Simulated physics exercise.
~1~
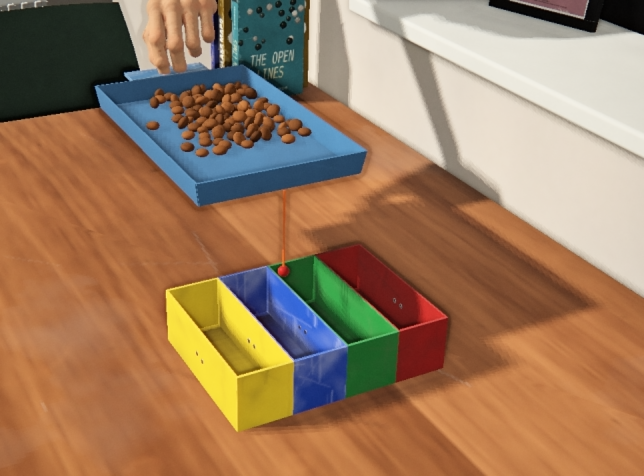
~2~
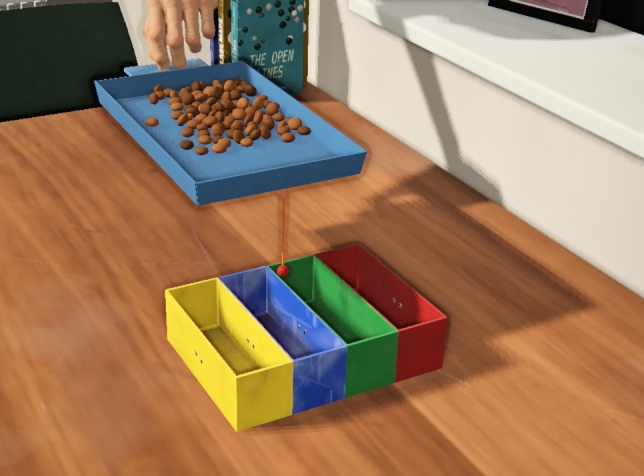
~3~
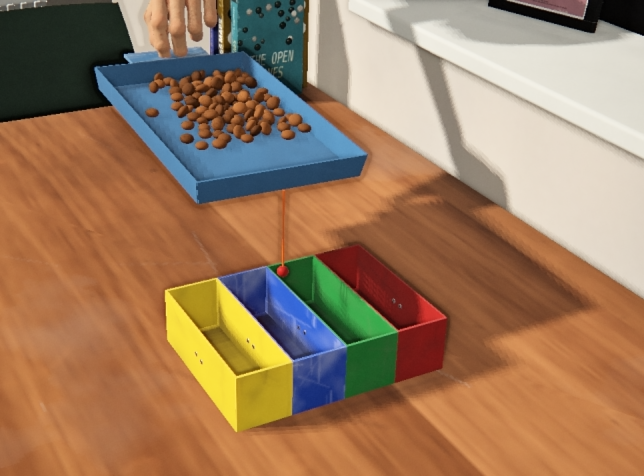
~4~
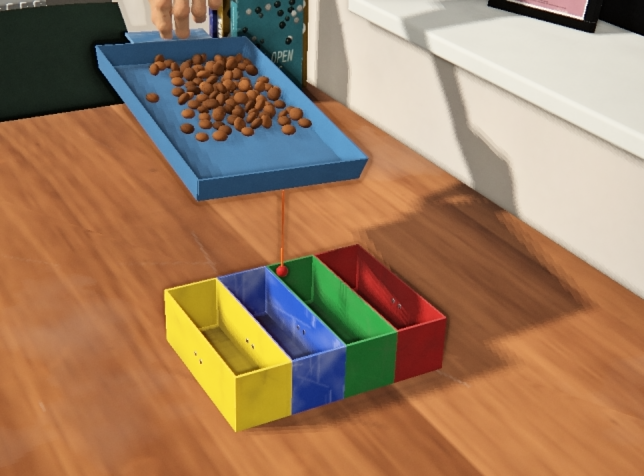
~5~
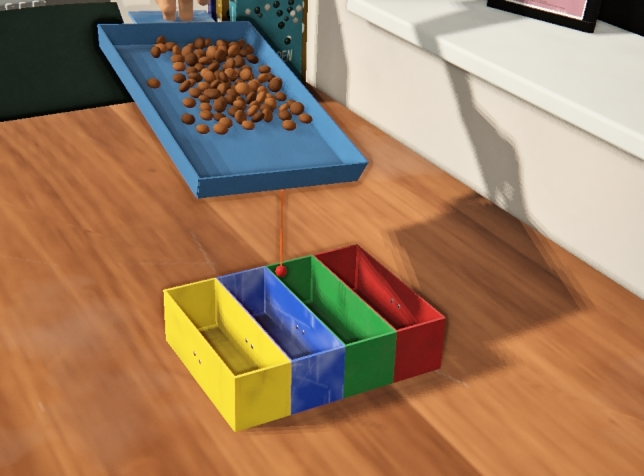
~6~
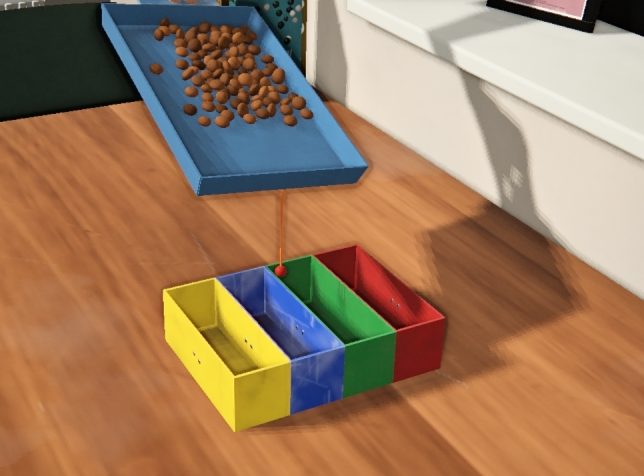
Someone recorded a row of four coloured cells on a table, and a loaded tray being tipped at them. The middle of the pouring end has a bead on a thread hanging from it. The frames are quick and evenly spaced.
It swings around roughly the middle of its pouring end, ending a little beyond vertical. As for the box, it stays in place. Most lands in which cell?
In the red cell.
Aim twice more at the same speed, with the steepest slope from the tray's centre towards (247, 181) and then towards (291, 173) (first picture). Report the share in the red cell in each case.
Case one 0 %; case two 50 %.
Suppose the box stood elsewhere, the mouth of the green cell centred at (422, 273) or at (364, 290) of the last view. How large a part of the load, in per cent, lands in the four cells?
Result, in turn: 100 %, 100 %.
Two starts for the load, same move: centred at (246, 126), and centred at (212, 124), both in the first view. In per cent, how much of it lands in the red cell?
Some 80 and then some 70 per cent.
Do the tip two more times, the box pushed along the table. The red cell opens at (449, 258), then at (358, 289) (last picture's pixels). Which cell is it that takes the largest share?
Try 1 - blue. Try 2 - that red cell.
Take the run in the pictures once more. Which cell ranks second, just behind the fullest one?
The green cell.
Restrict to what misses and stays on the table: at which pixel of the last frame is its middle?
Estimate: About (513, 336).
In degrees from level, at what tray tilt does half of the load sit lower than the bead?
It is at around 100 degrees by then.
Soon, tray tipped steeply; nearly all on the tray; a stray few falling or outside the box.
A while on, tray tipped right over; about a third on the tray; about a quarter in the red cell; a small part in the green cell; a stray few in the blue cell; a small part falling or outside the box.
Towards the end, tray tipped past a quarter turn; about two thirds in the red cell; about a quarter in the green cell; a stray few in the blue cell; a small part falling or outside the box.
Finally, tray tipped past a quarter turn; about two thirds in the red cell; about a quarter in the green cell; a stray few in the blue cell; none in the yellow cell; a small part outside the box.
